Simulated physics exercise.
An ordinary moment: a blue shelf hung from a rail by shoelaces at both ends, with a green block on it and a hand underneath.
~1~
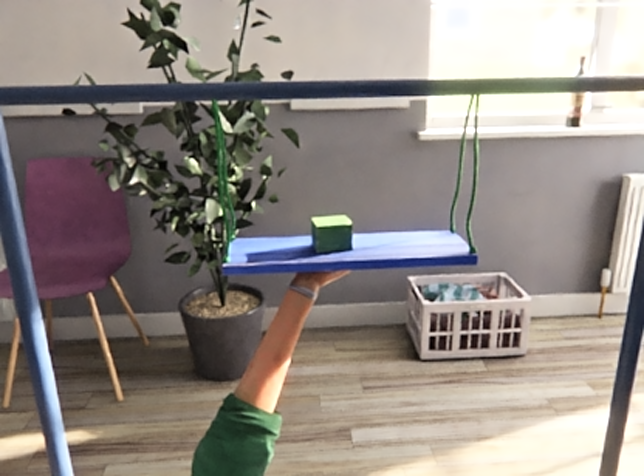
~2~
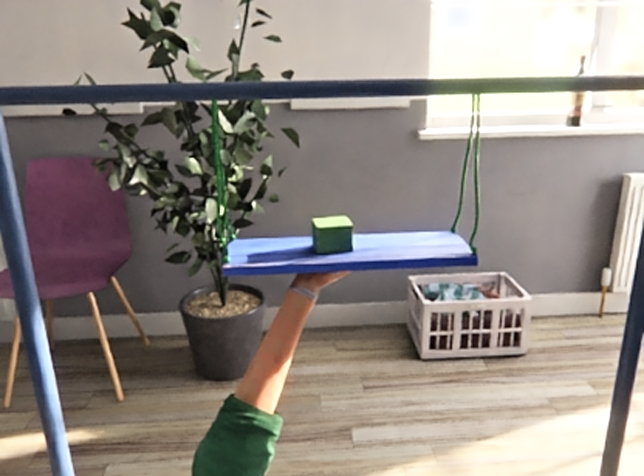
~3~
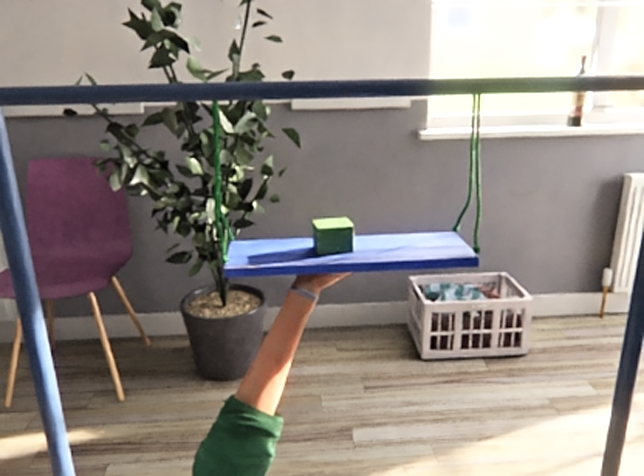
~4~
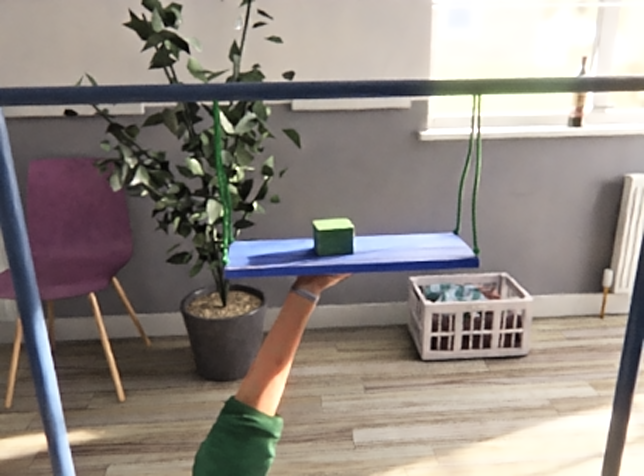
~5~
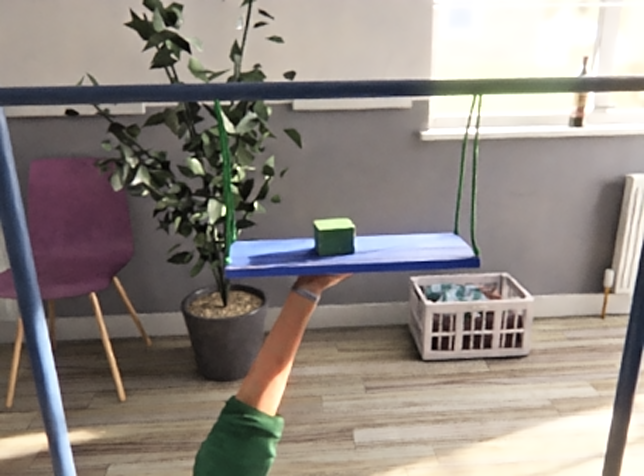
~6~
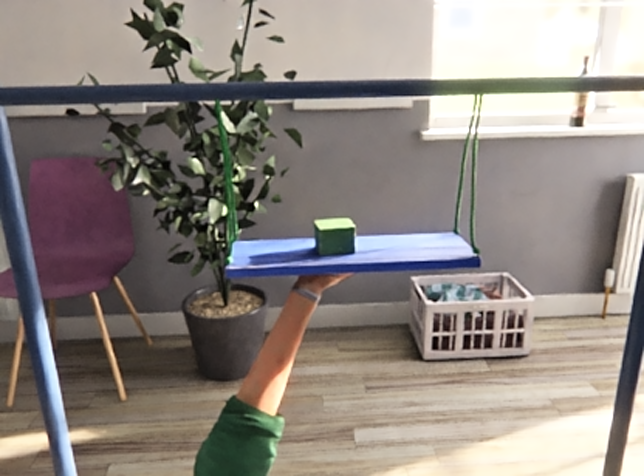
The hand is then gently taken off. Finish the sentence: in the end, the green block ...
In the end, the green block is still sitting there.
Then, 0.48 s later than the last view, board level; block on the board near (335, 240).
Finally, board level; block on the board near (335, 240). The green block keeps its place.
